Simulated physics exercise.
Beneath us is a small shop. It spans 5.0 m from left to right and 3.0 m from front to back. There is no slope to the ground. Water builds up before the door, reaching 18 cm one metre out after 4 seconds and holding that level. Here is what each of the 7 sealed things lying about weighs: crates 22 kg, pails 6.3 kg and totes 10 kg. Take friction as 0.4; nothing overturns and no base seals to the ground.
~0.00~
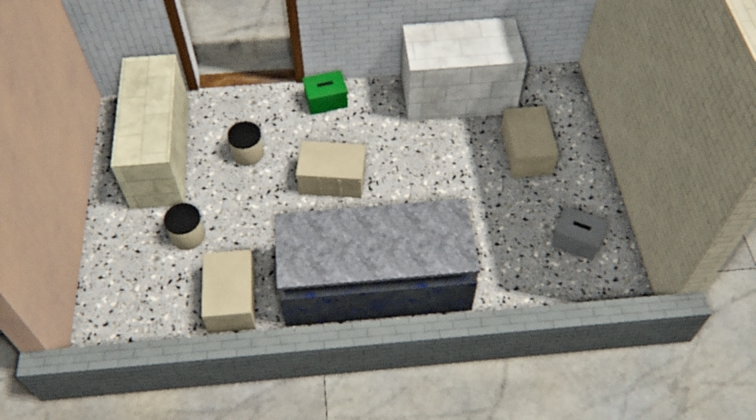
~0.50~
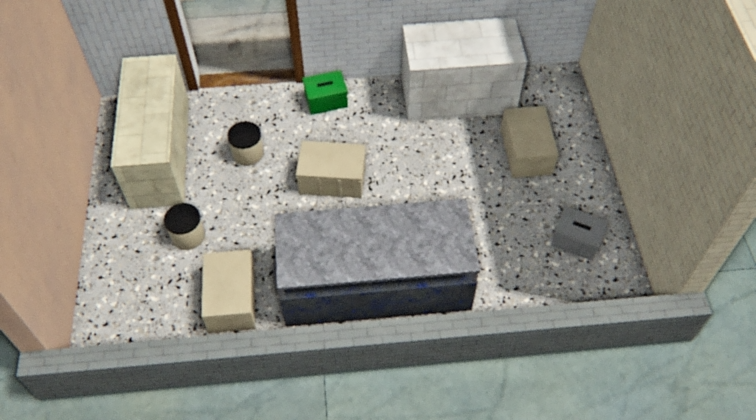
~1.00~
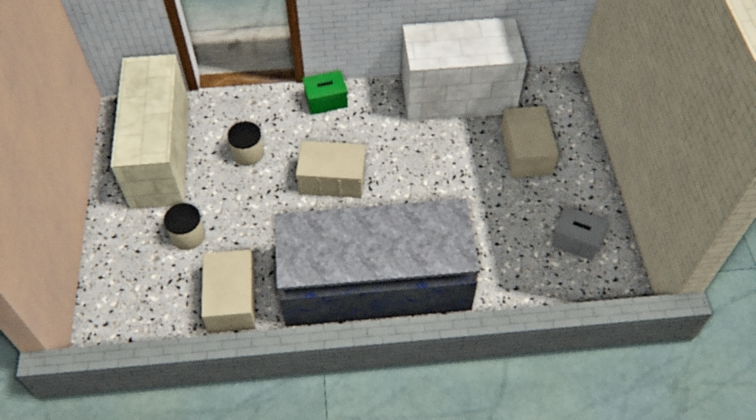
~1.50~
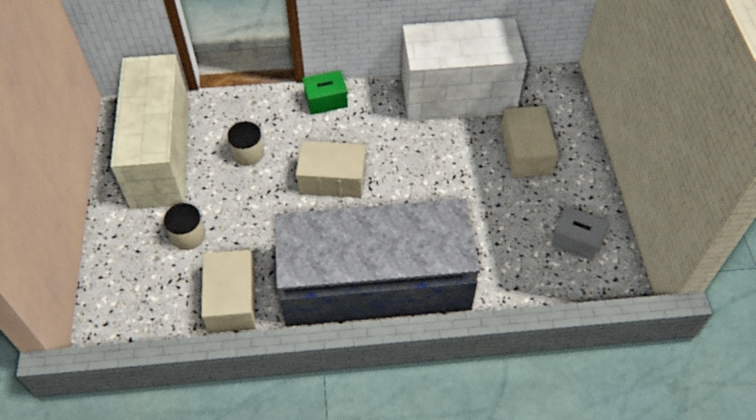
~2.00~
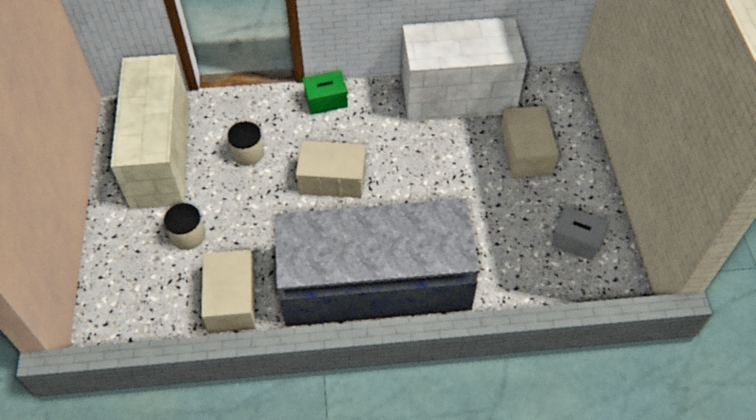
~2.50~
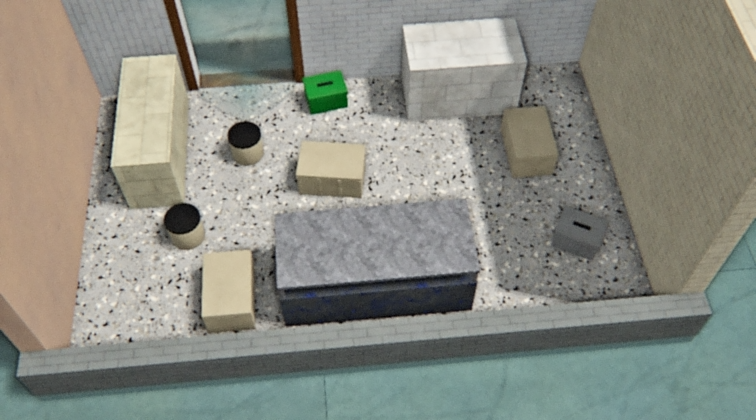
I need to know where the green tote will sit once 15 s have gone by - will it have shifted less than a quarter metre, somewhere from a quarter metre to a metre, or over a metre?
It will have shifted less than a quarter metre.
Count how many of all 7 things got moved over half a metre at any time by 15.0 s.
By my tally, 4.
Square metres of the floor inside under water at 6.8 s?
Some 9.0 m2.
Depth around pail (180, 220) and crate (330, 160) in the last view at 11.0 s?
First roughly 8 cm, second roughly 6 cm.
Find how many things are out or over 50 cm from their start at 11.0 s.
The number comes to 1.
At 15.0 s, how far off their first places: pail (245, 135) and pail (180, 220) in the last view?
200 cm and 30 cm respectively.
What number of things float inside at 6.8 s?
The count is 1.
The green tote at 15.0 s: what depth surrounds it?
Depth: About 6 cm.
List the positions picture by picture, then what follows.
The first frame shows the green tote at (325, 85) rests on the ground; 0.0 m2 under water; 0 of 7 have shifted.
The second frame shows the green tote at (325, 85) rests on the ground; 0.0 m2 under water; 0 of 7 have shifted.
The third frame shows the green tote at (325, 85) rests on the ground; water covers 0.0 m2; 0 of 7 have shifted.
The fourth frame shows the green tote at (325, 85), on the bottom; water covers 0.0 m2; 0 of 7 have shifted.
The fifth frame shows the green tote at (325, 85), on the bottom; water covers 0.0 m2; 0 of 7 have shifted.
The sixth frame shows the green tote at (325, 85), on the bottom; water covers 0.3 m2; 0 of 7 have shifted.
After 3.5 s the green tote is near (325, 85), 0.0 m from its start, aground; 0 afloat.
After 6.8 s the green tote is near (325, 85), 0.0 m from its start, aground; 1 afloat.
After 11.0 s the green tote is near (325, 85), 0.0 m from its start, aground; 2 afloat.
After 15.0 s the green tote is near (328, 86), 0.0 m from its start, aground; 5 afloat.
